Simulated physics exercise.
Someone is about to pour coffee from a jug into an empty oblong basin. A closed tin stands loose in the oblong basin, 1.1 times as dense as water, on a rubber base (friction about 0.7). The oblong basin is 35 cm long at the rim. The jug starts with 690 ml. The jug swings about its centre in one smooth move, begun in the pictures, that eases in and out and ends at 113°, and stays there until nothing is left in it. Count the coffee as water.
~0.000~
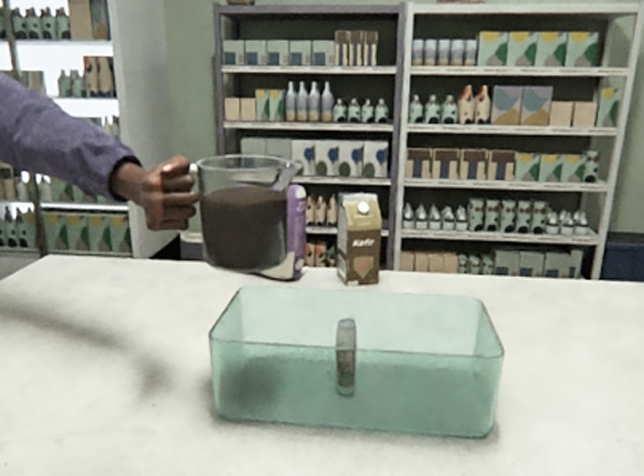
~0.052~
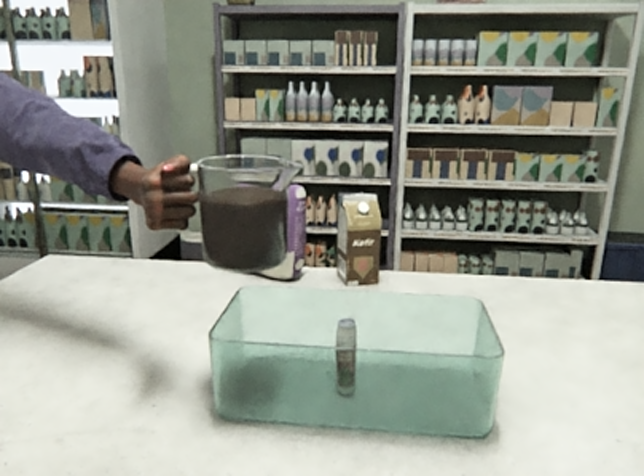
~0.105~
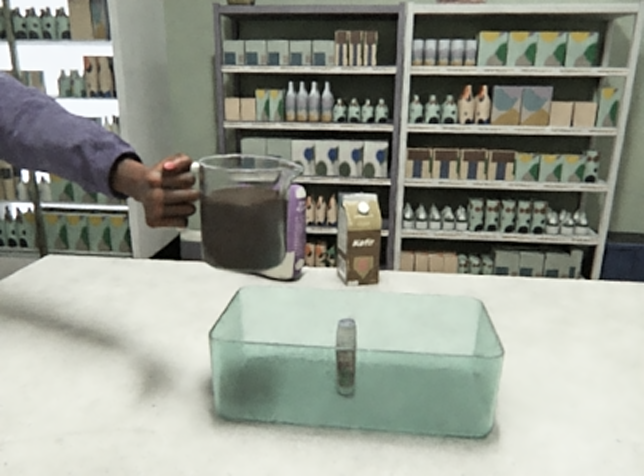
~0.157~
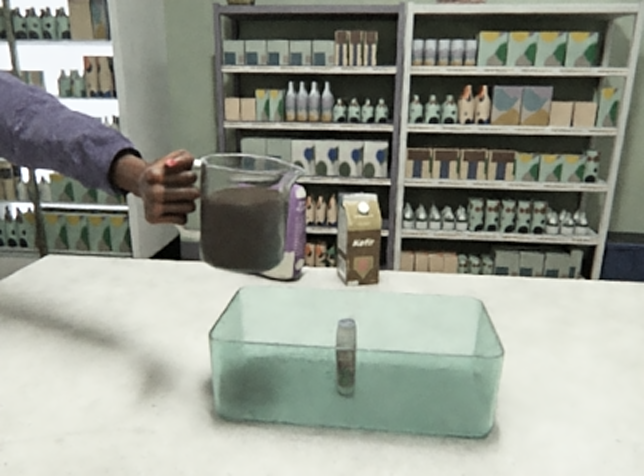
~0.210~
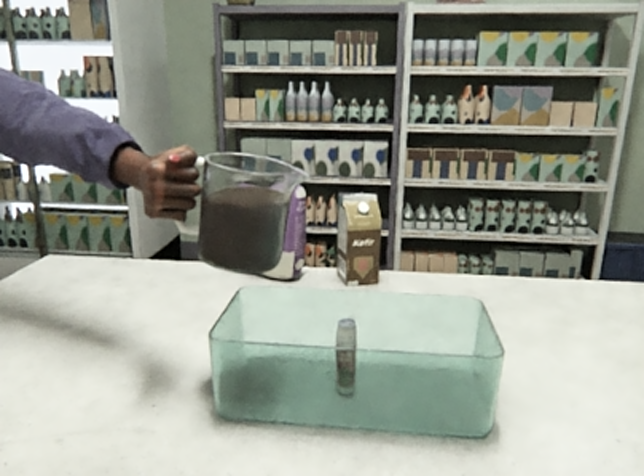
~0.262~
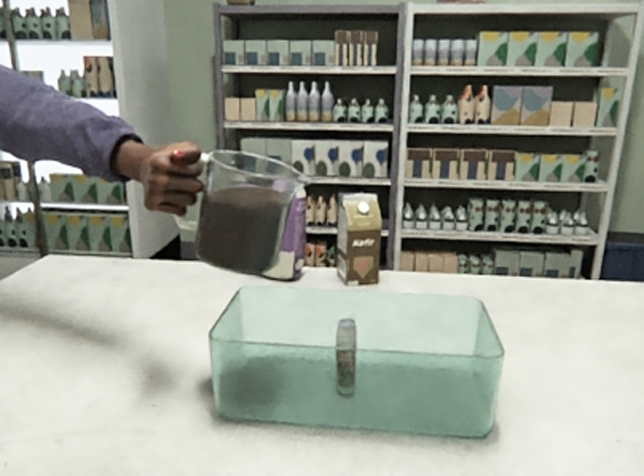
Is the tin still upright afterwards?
It falls.
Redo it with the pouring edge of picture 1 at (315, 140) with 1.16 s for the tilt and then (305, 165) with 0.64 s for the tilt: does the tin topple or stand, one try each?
First it goes over; then it falls.
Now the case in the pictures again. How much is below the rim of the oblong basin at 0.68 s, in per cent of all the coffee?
Some 1 per cent.
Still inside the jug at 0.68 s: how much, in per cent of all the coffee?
Near 86 in a hundred.
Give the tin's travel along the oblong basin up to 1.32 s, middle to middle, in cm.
About 10 cm.
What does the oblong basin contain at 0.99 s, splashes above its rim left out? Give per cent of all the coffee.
About 60 per cent.
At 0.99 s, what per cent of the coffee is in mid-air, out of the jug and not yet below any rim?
Near 16 in a hundred.
By 0.68 s the tilt is 71° and 87 per cent is still to pour; the tin stands where it began.
By 0.99 s the tilt is 107° and 24 per cent is still to pour; the tin stands where it began.
By 1.32 s the tilt is 113° and 0 per cent is still to pour; the tin lies on its side.
By 1.67 s the tilt is 113° and 0 per cent is still to pour; the tin lies on its side.
At rest the tin lies on its side.
